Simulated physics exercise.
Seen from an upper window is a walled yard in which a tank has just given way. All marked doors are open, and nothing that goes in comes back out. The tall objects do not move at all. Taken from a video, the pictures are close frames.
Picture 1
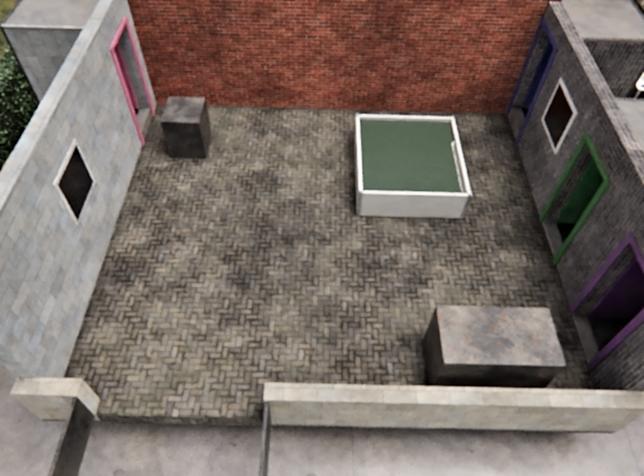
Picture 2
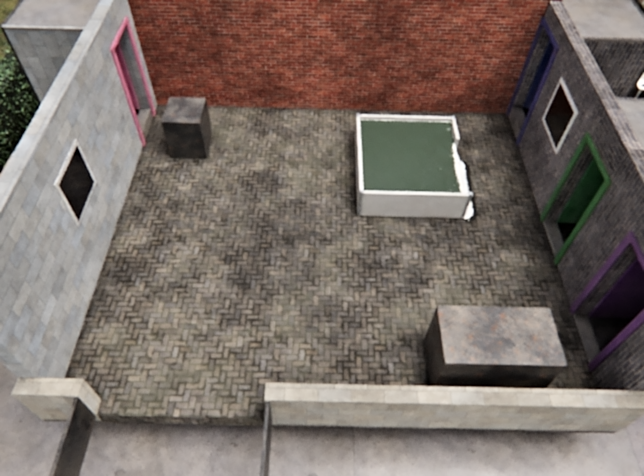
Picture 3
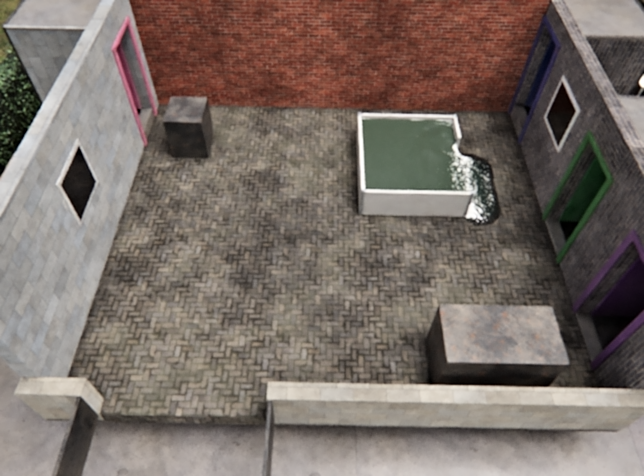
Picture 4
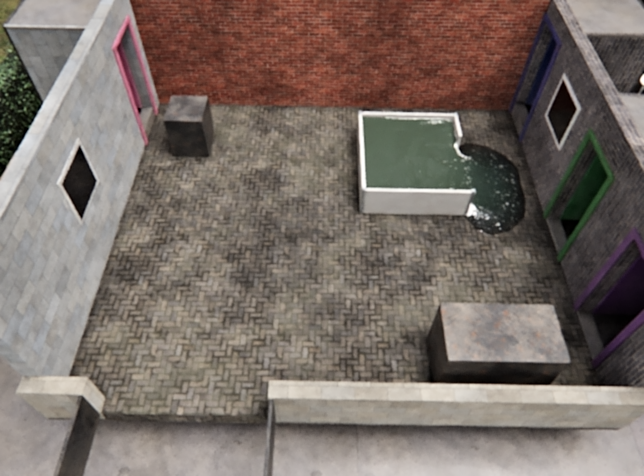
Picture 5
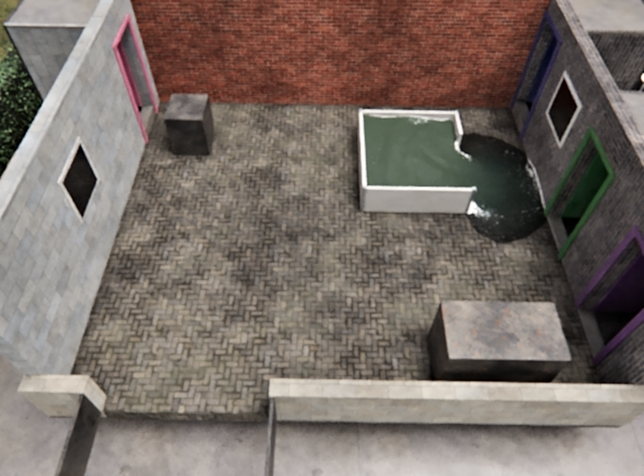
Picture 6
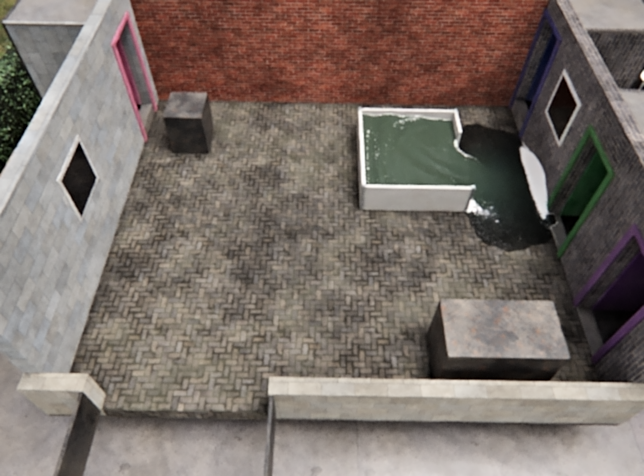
The clip shows a walled, paved yard from above, where greenish water pours through a gap in the right side of a white-walled tank and spreads across the paving to the right wall, beside a green-framed doorway.
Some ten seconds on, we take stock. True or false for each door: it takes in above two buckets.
The purple door, true; the green door, true; the pink door, false; the blue door, false.
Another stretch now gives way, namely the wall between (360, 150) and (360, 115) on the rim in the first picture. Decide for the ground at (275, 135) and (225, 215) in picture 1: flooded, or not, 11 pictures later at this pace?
First place drenched, second place drenched.
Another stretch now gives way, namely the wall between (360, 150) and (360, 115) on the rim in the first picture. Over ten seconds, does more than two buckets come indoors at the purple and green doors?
In that case the purple one stays within bounds and the green one stays within bounds.
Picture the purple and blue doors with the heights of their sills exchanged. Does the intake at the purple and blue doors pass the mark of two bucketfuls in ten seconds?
Swap done - purple door doesn't reach it, blue door gets too much.
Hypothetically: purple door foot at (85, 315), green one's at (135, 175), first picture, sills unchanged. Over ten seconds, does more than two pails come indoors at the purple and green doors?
Looking at it, purple fails to reach the limit, and green fails to reach the limit.
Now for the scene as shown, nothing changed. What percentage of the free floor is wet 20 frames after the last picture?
Estimated share: About 30 %.
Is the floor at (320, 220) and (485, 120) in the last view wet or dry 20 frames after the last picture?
Not wet, soaked.
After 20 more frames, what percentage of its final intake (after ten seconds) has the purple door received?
Near 5 in a hundred.
A moment on, water covers 10 % of the floor; the purple door not reached, the green door under two buckets in, the pink door not reached, the blue door wet at the sill, nothing in.
Next, water covers 15 % of the floor; the purple door wet at the sill, nothing in, the green door far over two buckets in, the pink door not reached, the blue door wet at the sill, nothing in.
Then, water covers 30 % of the floor; the purple door under two buckets in, the green door far over two buckets in, the pink door not reached, the blue door wet at the sill, nothing in.
Later, water covers 55 % of the floor; the purple door far over two buckets in, the green door far over two buckets in, the pink door wet at the sill, nothing in, the blue door wet at the sill, nothing in.
In the end, water covers 90 % of the floor; the purple door far over two buckets in, the green door far over two buckets in, the pink door wet at the sill, nothing in, the blue door wet at the sill, nothing in.
